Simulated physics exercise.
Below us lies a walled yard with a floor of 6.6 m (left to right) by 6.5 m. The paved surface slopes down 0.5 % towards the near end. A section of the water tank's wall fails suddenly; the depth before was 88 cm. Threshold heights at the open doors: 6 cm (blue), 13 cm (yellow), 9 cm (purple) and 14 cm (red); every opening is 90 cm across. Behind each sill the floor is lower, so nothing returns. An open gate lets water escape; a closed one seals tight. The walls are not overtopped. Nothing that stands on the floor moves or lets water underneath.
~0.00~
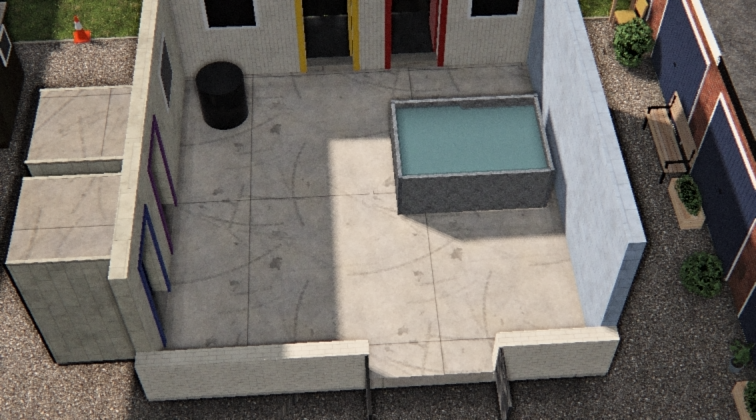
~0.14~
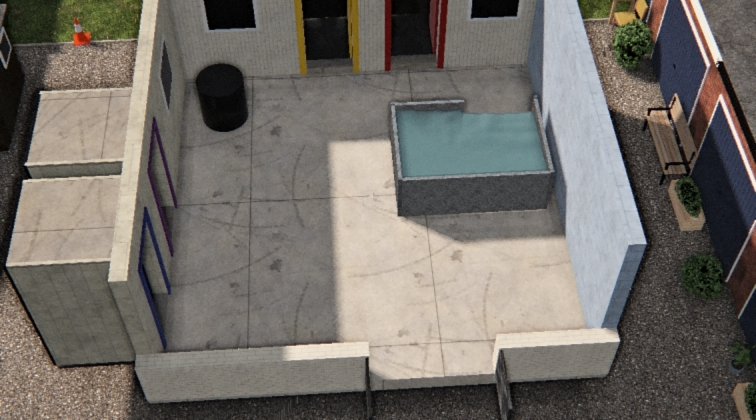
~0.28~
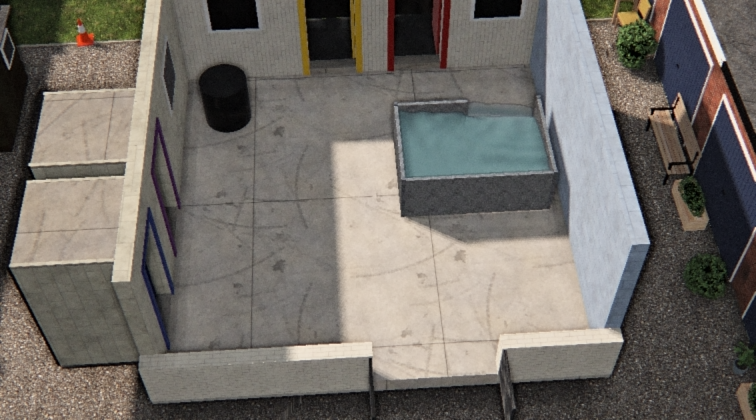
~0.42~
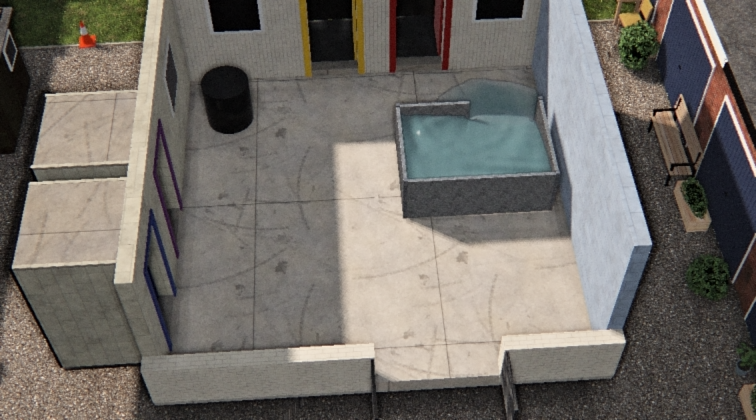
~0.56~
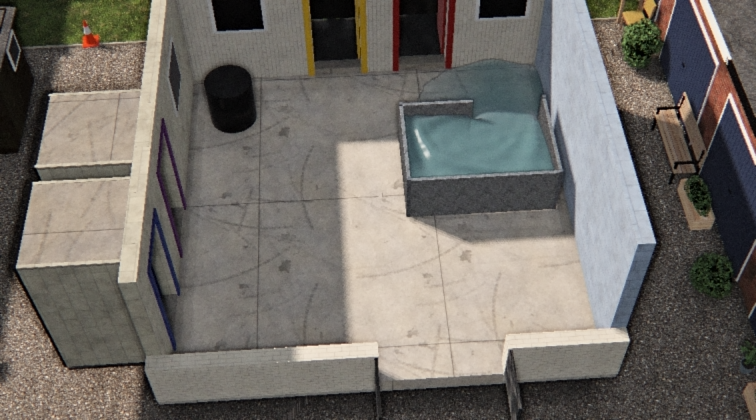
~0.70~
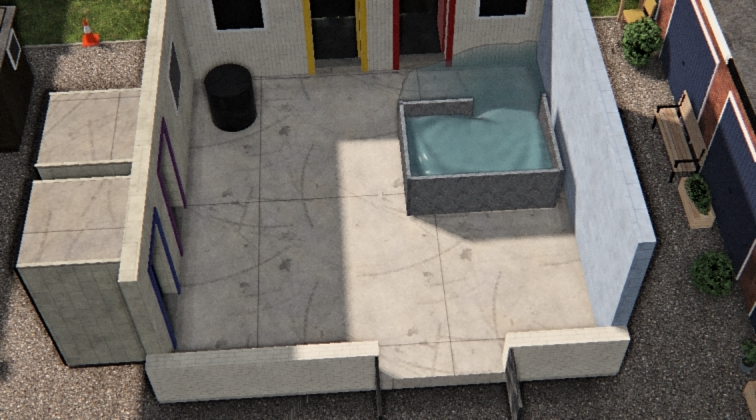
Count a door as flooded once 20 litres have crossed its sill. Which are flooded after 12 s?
Door by door: At the blue door it goes over the limit; at the yellow door it does not reach the limit; at the purple door it passes the limit; at the red door it passes the limit.
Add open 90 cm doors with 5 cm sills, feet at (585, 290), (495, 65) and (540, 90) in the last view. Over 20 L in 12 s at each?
In that order: Not over, above, above.
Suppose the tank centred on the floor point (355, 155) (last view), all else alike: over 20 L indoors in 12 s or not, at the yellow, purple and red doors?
Then: Yellow past it, purple under, red over.
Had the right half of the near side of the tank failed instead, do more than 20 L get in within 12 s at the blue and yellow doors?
Against that limit: Blue past it, yellow under.
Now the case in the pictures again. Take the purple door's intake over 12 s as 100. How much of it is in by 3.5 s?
About 0 per cent.
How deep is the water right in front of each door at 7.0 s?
In cm: Blue 12, yellow 7, purple 12, red 11.
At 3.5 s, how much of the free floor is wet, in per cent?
About 50 per cent.
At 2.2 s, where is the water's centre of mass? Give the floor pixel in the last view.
At about (468, 131).
After 1.4 s water covers 15 % of the floor and is deepest (74 cm) near (522, 67); blue door not reached, yellow door 6 cm at the sill, 0 L in, purple door not reached, red door 26 cm at the sill, 14 L in.
After 2.2 s water covers 25 % of the floor and is deepest (52 cm) near (512, 68); blue door not reached, yellow door 11 cm at the sill, 0 L in, purple door not reached, red door 25 cm at the sill, 51 L in.
After 3.5 s water covers 50 % of the floor and is deepest (40 cm) near (194, 84); blue door not reached, yellow door 12 cm at the sill, 0 L in, purple door 13 cm at the sill, 0 L in, red door 21 cm at the sill, 90 L in.
After 7.0 s water covers 80 % of the floor and is deepest (22 cm) near (173, 378); blue door 12 cm at the sill, 10 L in, yellow door 7 cm at the sill, 0 L in, purple door 12 cm at the sill, 58 L in, red door 11 cm at the sill, 109 L in.
After 12.0 s water covers 100 % of the floor and is deepest (14 cm) near (506, 308); blue door 12 cm at the sill, 103 L in, yellow door 6 cm at the sill, 0 L in, purple door 6 cm at the sill, 63 L in, red door 6 cm at the sill, 109 L in.
